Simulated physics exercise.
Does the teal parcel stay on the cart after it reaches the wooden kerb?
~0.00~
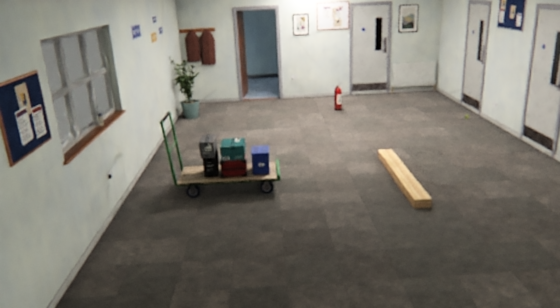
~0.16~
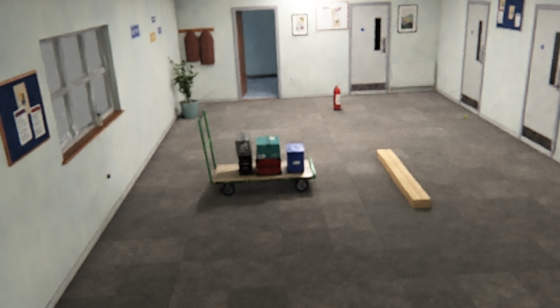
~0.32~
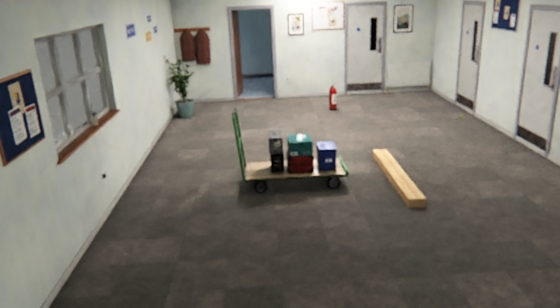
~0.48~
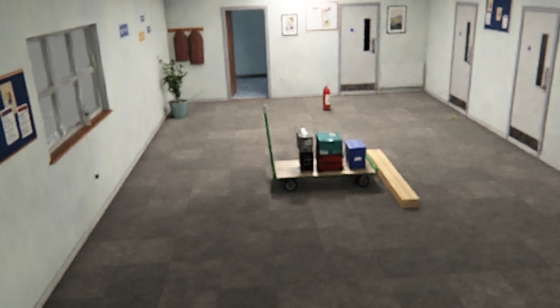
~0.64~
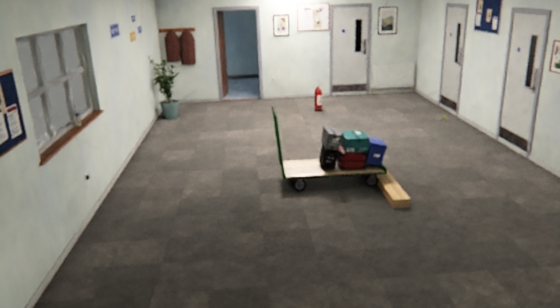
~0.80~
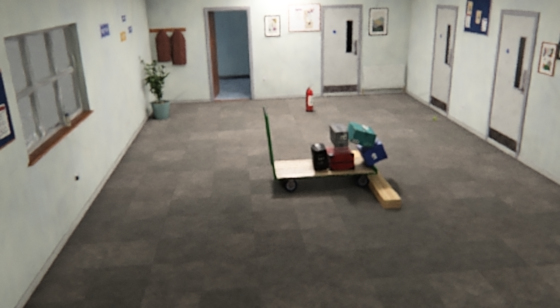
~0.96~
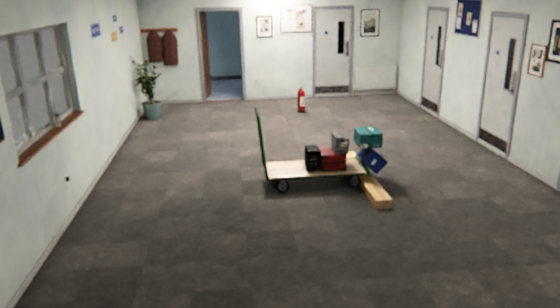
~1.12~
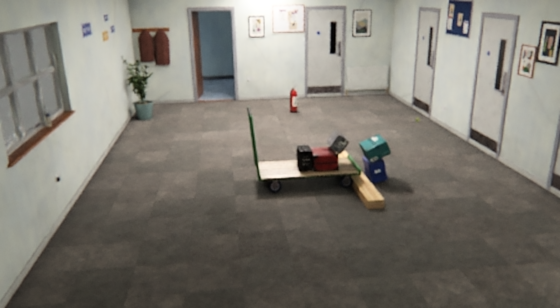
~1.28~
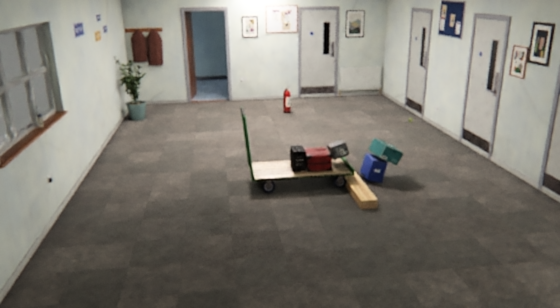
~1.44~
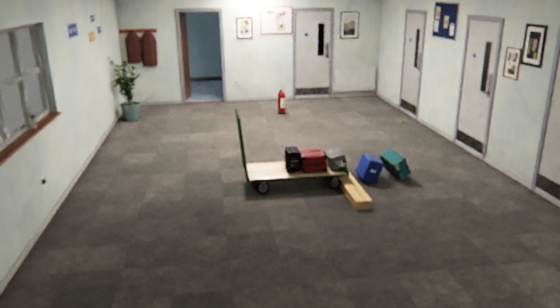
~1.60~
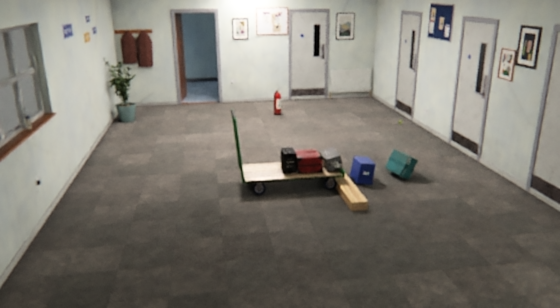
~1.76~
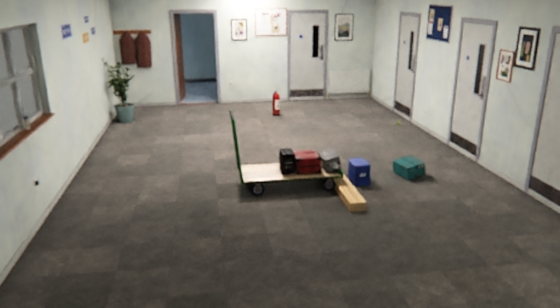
No, the teal parcel goes over the front of the cart and ends up on the floor to the right, beyond the blue tote.
A flat cart with a green handle rolled right across a grey floor, carrying a small load of boxes, and stopped abruptly at a wooden kerb. The blue tote and teal parcel tumbled off the front, while the black, red and grey ones stayed aboard.
